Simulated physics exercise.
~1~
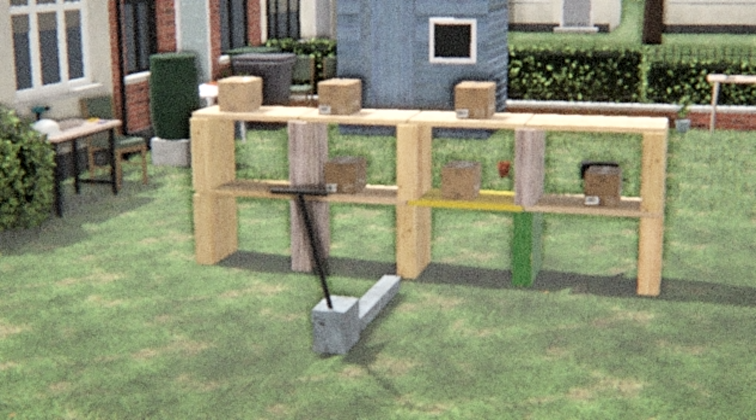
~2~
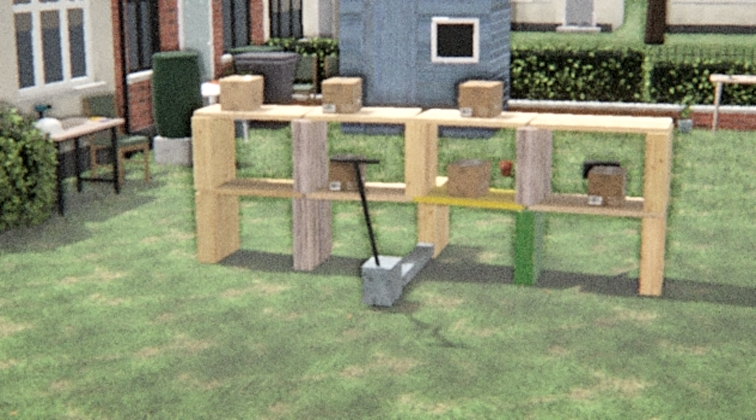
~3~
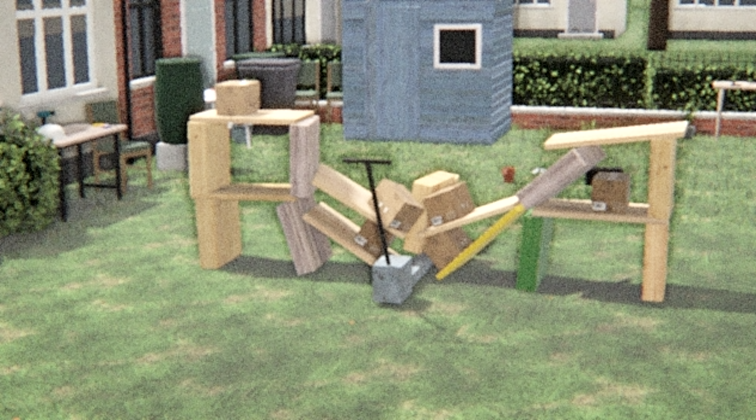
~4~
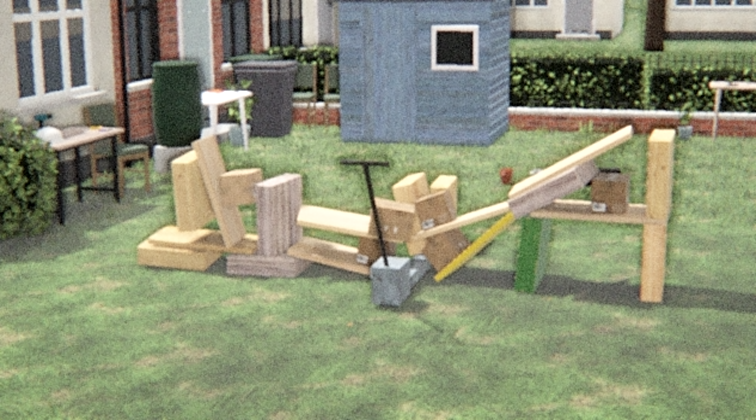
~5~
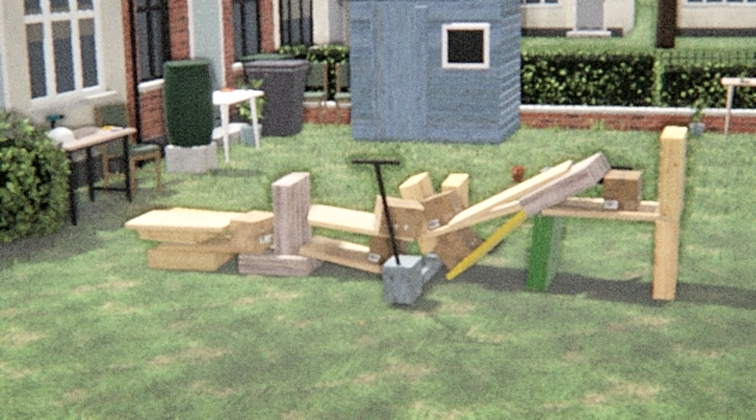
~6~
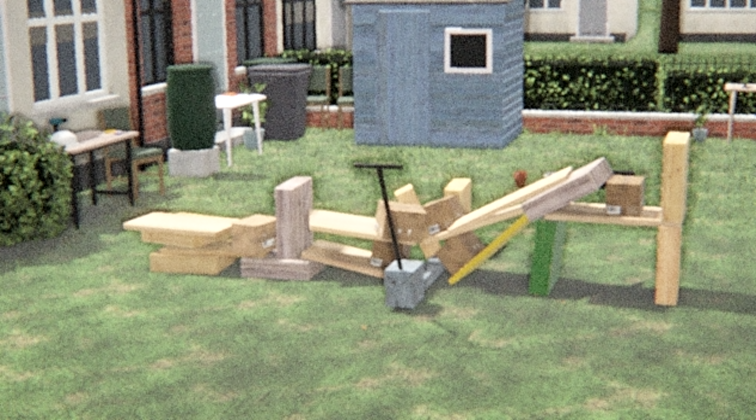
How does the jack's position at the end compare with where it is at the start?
At the start the jack is out on the grass in front of the rack, left of its middle. By the end it is farther to the right and farther back, beside the collapsed middle section.
